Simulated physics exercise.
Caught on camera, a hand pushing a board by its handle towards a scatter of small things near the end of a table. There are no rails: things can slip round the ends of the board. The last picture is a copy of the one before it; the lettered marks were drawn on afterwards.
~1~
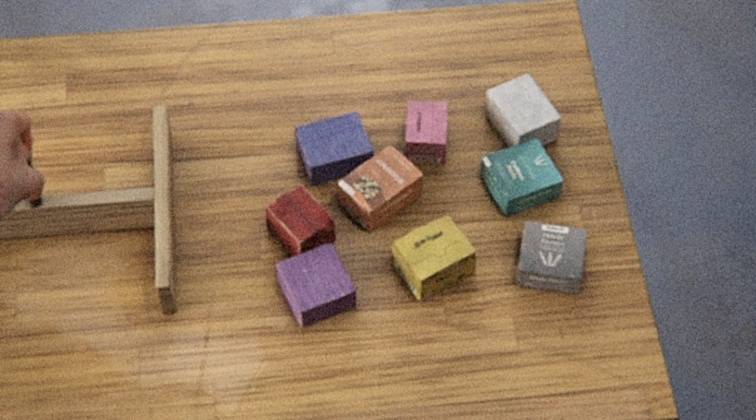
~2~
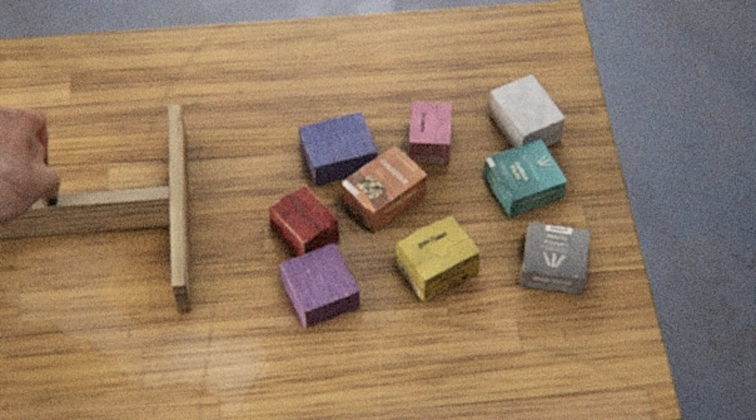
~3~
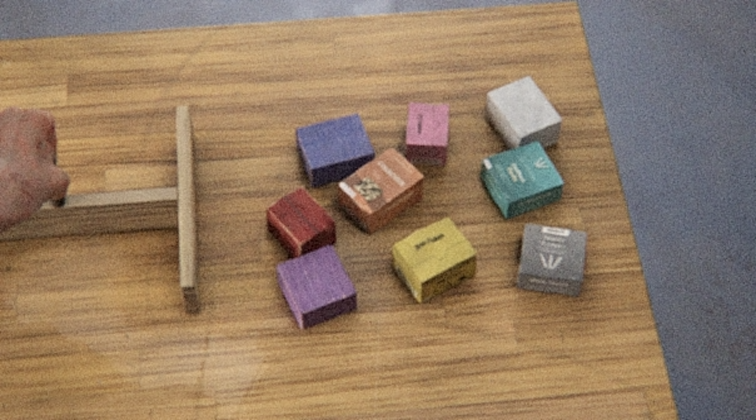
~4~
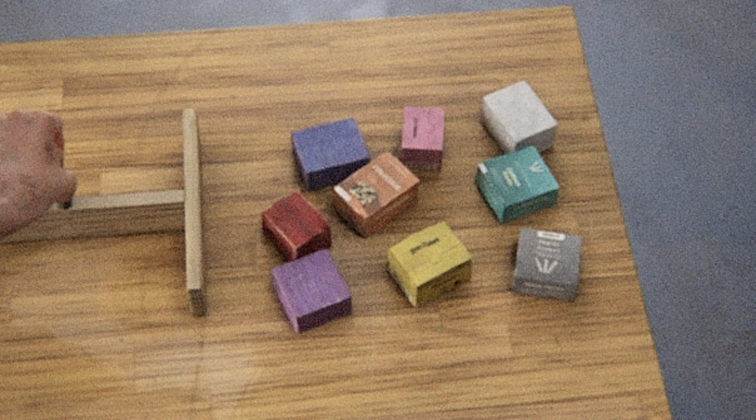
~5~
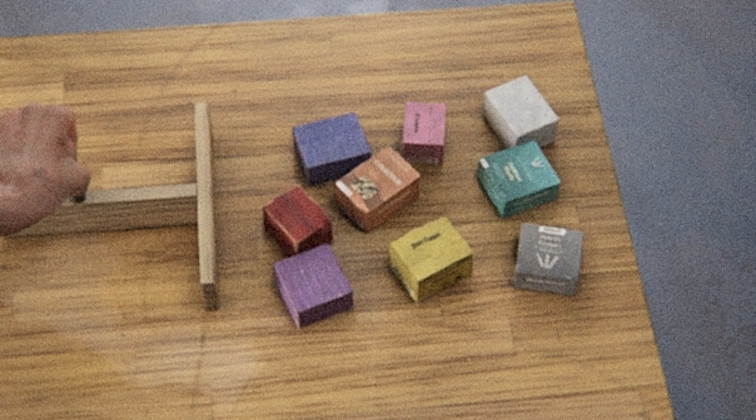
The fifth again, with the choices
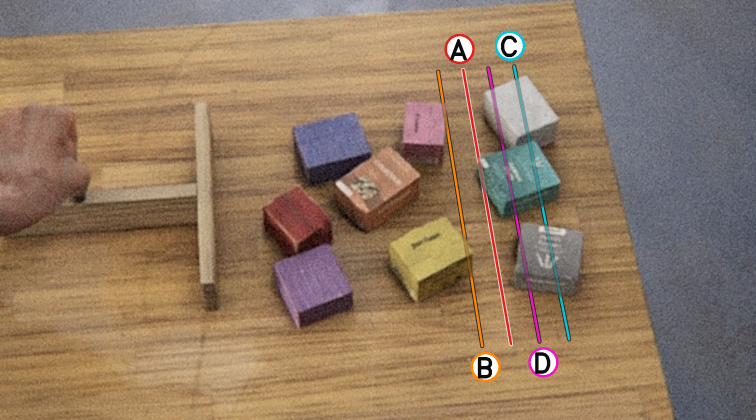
On a wooden tabletop, a hand slowly pushing a T-shaped wooden board rightward, nearing a scatter of small coloured boxes that stay still.
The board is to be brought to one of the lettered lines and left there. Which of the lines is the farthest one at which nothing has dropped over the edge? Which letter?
B is the last safe line.
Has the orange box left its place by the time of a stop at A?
Yes.
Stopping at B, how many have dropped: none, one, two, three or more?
By then, none.
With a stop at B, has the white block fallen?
By then, no.
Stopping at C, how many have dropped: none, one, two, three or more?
Three or more.
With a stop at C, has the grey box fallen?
Yes.
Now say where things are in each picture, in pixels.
In the first frame, yellow packet (434, 258); blue block (334, 148); white block (522, 115).
In the second frame, board (177, 191); grey box (555, 258).
In the third frame, board (186, 192); purple block (317, 287).
In the fourth frame, board (192, 194); orange box (376, 195).
In the fifth frame, board (204, 189); yellow packet (431, 259); blue block (332, 149); white block (520, 117).
On the marked copy, A at (485, 198); B at (459, 200); C at (540, 194); D at (512, 196).
With B. Early on, board (296, 182); purple block (342, 286); red box (329, 226).
Further on, board (387, 175); grey box (561, 259); turquoise box (538, 178).
At the end, board (455, 171); grey box (629, 254); turquoise box (597, 183); nothing has fallen.
As for the rest, A drops the white block and grey box; C drops the yellow packet, white block, grey box, turquoise box and pink packet; D drops the white block, grey box and turquoise box.
